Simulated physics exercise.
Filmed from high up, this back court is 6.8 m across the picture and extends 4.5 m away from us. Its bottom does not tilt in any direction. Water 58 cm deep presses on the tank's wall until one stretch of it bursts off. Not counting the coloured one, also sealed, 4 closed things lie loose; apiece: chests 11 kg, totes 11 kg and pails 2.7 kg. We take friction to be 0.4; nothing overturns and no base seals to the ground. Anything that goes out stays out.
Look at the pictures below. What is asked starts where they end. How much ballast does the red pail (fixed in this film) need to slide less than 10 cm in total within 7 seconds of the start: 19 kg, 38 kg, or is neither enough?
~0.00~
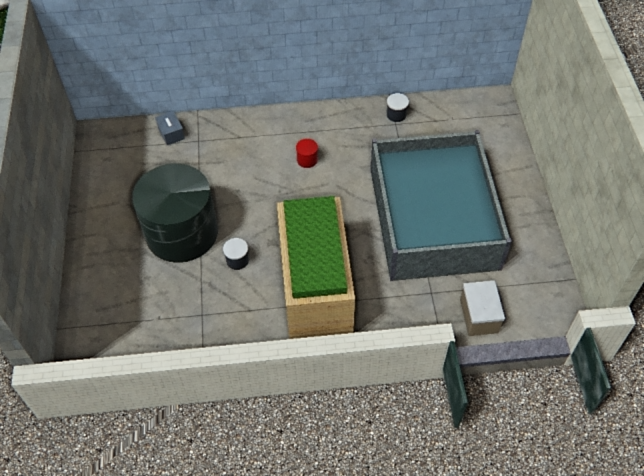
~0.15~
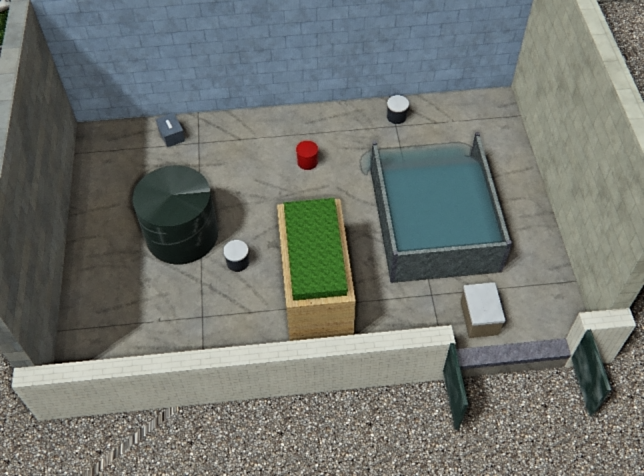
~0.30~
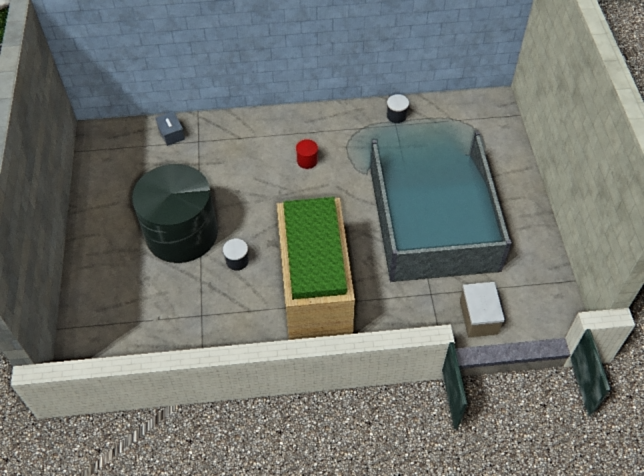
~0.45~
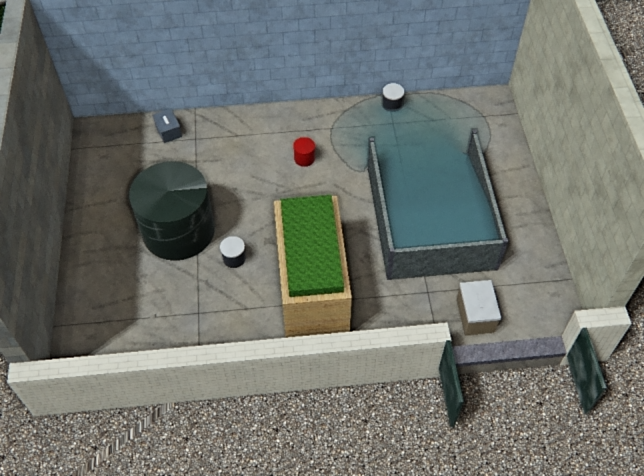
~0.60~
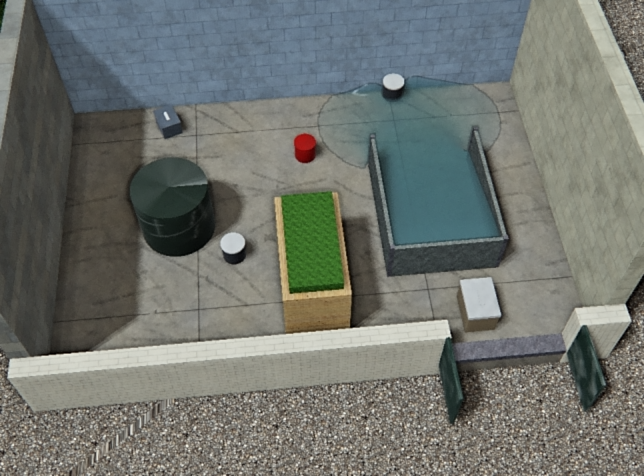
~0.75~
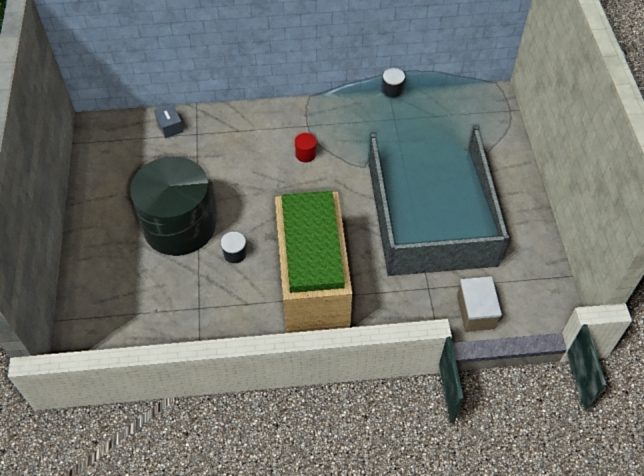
It needs no more than 19 kg.
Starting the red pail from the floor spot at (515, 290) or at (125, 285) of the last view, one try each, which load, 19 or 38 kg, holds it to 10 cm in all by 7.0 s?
Order kept: Heavy pick needed, light pick works.
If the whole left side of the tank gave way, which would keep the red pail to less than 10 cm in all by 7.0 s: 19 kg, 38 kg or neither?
So only the heavier pick.
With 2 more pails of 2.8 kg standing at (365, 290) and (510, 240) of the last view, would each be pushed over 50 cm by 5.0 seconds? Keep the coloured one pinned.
One after the other: Does not reach it, then goes beyond it.
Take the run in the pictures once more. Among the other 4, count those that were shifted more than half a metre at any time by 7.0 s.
That comes to 2.
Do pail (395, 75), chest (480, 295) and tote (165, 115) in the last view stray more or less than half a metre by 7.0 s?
So, going through them in order, it's beyond, not beyond and beyond.
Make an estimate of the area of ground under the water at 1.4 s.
Roughly 8.0 m2.
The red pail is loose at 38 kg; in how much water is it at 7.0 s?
Around 3 cm.
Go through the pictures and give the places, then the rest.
In the first frame, the red pail at (307, 147), on the bottom; water covers 2.5 m2; 0 of 5 have shifted.
In the second frame, the red pail at (307, 149), on the bottom; 3.2 m2 under water; 0 of 5 have shifted.
In the third frame, the red pail at (307, 148), on the bottom; water covers 4.3 m2; 0 of 5 have shifted.
In the fourth frame, the red pail at (304, 145), on the bottom; 5.4 m2 under water; 1 of 5 have shifted.
In the fifth frame, the red pail at (305, 142) rests on the ground; water covers 6.3 m2; 1 of 5 have shifted.
In the sixth frame, the red pail at (305, 141), on the bottom; water covers 6.7 m2; 1 of 5 have shifted.
After 1.4 s the red pail would be 0 cm from its start with 19 kg and 0 cm from its start with 38 kg; 0 cm of water round it then.
After 3.1 s the red pail would be 0 cm from its start with 19 kg and 0 cm from its start with 38 kg; 6 cm of water round it then.
After 4.9 s the red pail would be 0 cm from its start with 19 kg and 0 cm from its start with 38 kg; 5 cm of water round it then.
After 7.0 s the red pail would be 0 cm from its start with 19 kg and 0 cm from its start with 38 kg; 3 cm of water round it then.
